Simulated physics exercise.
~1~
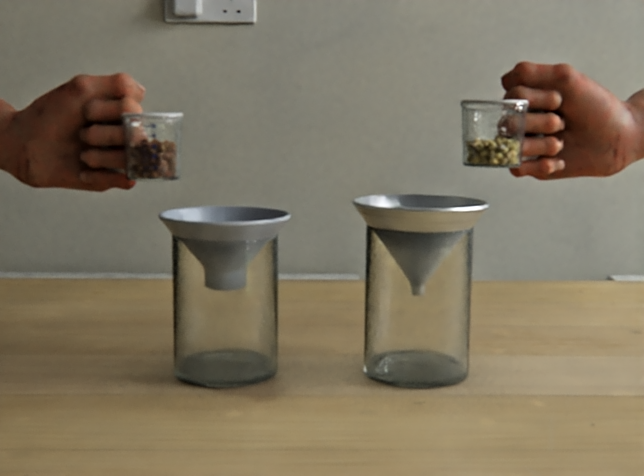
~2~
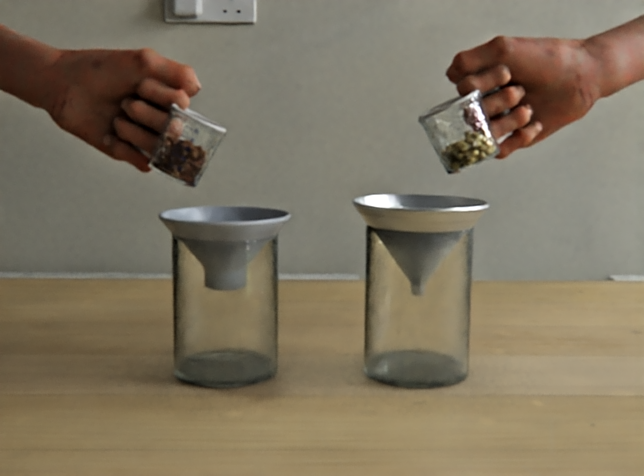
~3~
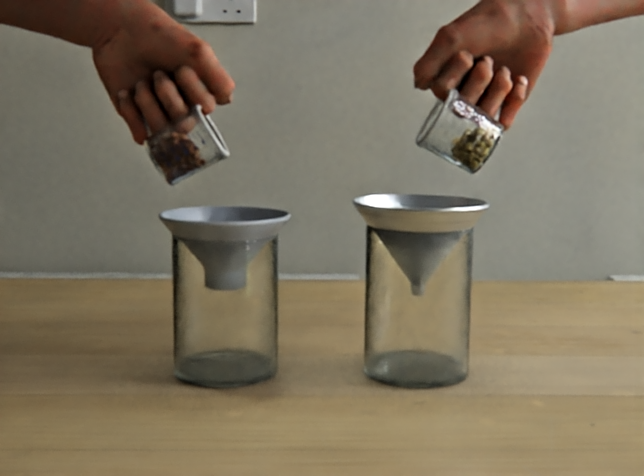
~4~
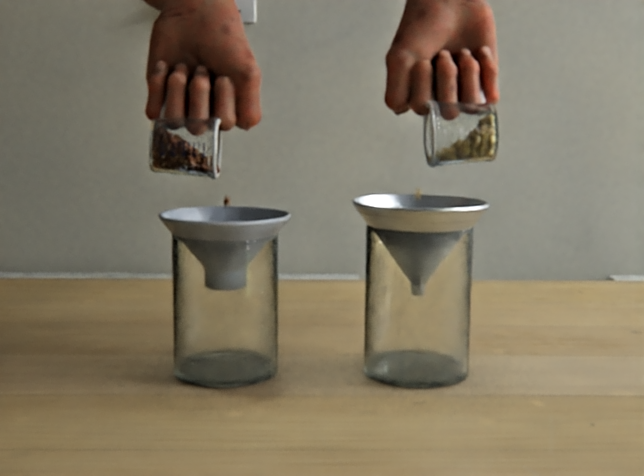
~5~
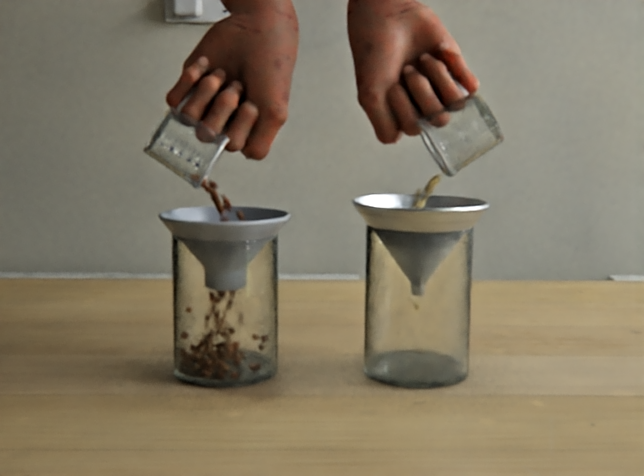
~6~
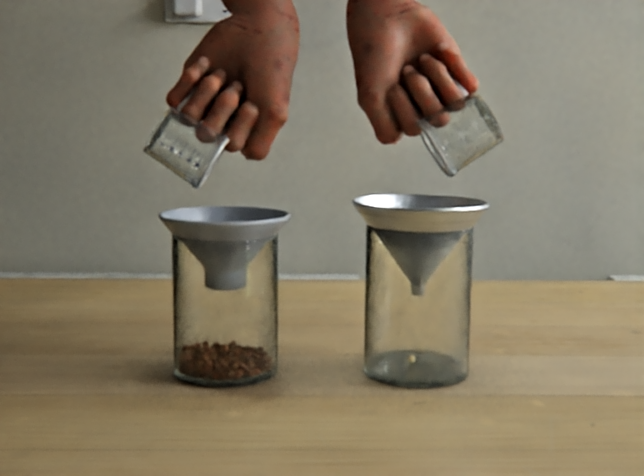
On a wooden table, two hands tipped small clear cups over funnels set in glass jars, pouring until both were empty; the reddish-brown bits dropped through into the left jar, while barely any of the yellow-green ones reached the bottom of the right.
